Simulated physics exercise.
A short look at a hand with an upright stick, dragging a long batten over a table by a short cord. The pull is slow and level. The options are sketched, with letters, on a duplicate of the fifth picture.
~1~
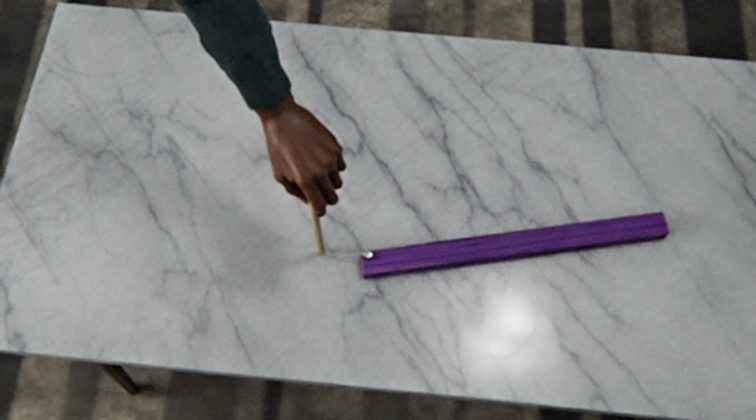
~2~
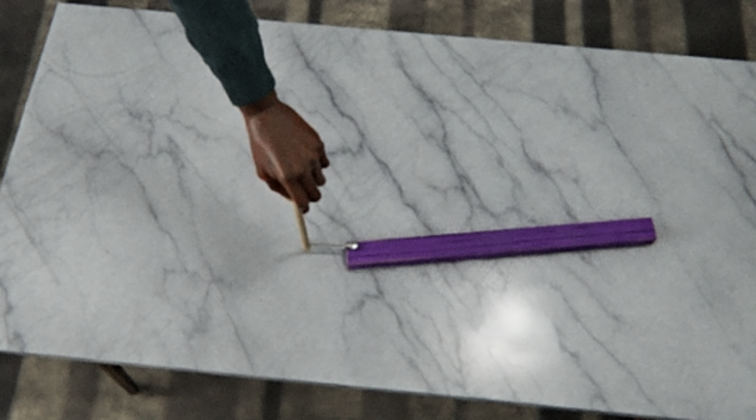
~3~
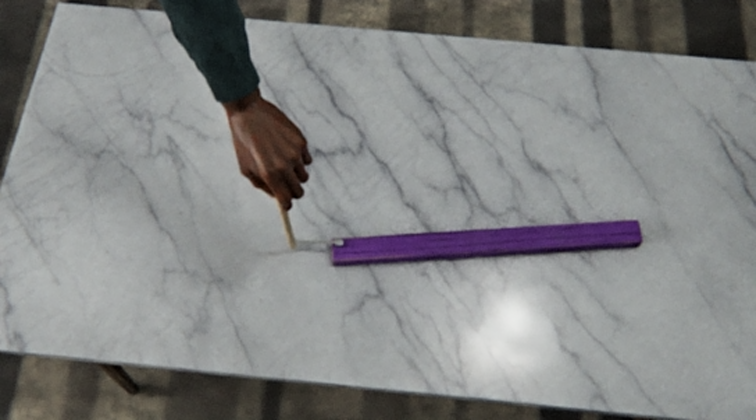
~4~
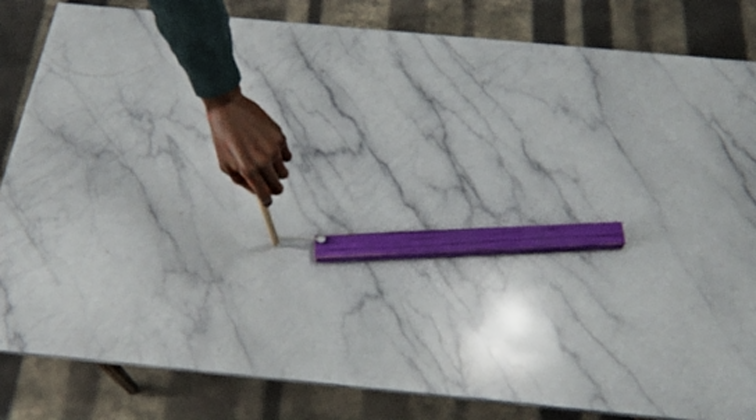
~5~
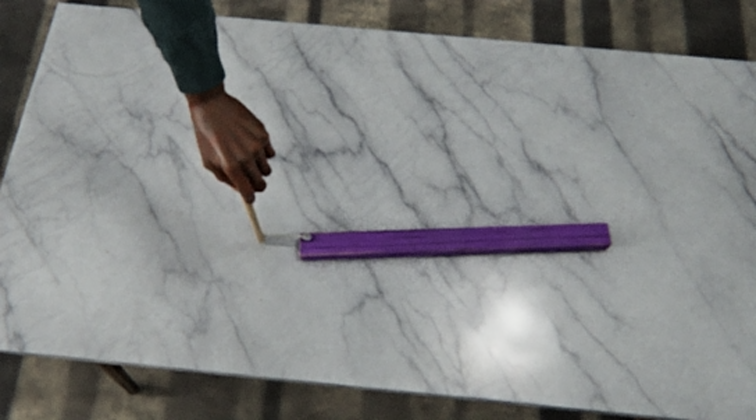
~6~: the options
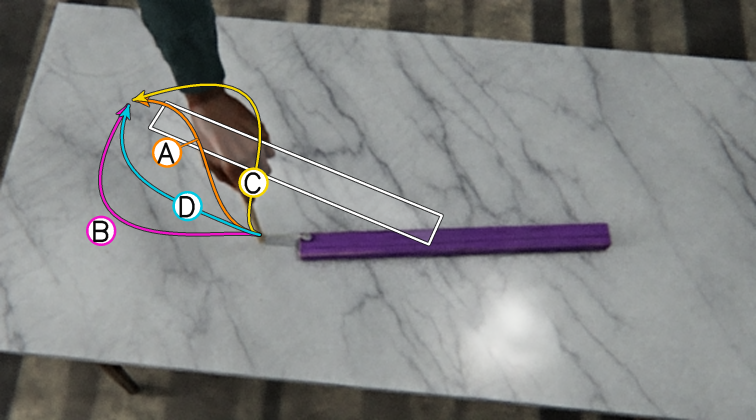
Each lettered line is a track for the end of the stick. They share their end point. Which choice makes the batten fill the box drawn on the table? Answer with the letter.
The stick should follow A.
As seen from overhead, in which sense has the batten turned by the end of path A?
It turns clockwise.
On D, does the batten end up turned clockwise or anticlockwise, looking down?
It turns clockwise.
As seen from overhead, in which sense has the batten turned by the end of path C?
On that path, clockwise.
On the marked copy, A from (260, 235) via (205, 161) to (137, 100); B from (260, 235) via (120, 219) to (128, 105); C from (260, 235) via (257, 114) to (133, 100); D from (260, 235) via (158, 191) to (129, 106); the outline at (293, 171).
With A. Early on, foot of the stick (213, 184), middle of the batten (397, 226).
Further on, foot of the stick (186, 121), middle of the batten (348, 198).
At the end, foot of the stick (131, 102), middle of the batten (293, 171); it lies in the outline.
As for the rest, B leaves its middle at (265, 201); C leaves its middle at (302, 152); D leaves its middle at (278, 191).
